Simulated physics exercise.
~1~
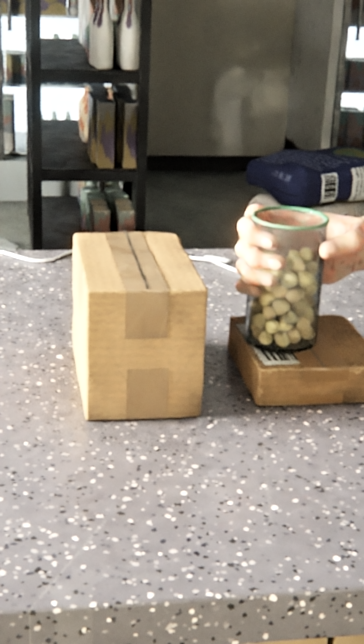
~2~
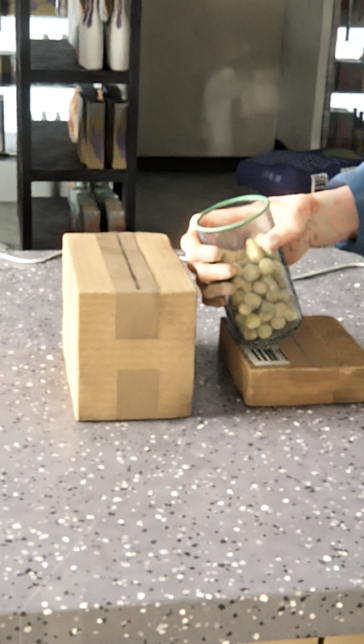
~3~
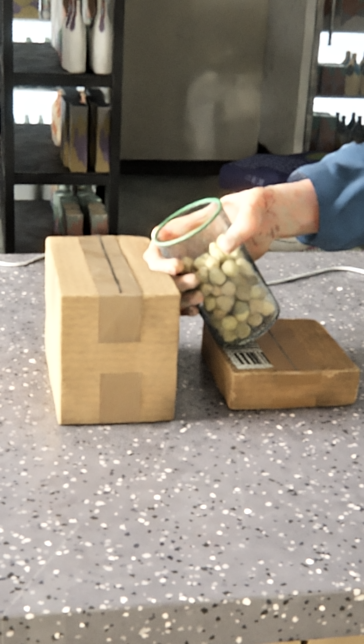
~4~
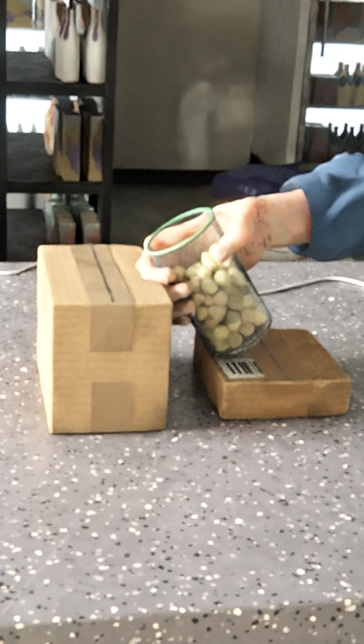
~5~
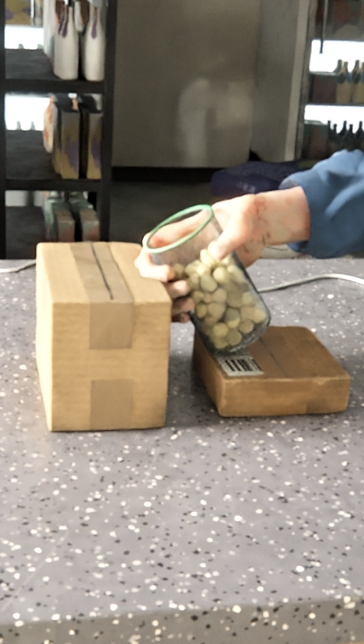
On a speckled grey countertop, a hand tips a clear, open glass of pale round pieces leftward from above a low cardboard box until it leans against a taller box, and holds it there, tilted, with the pieces still inside, as the view shifts slightly right.
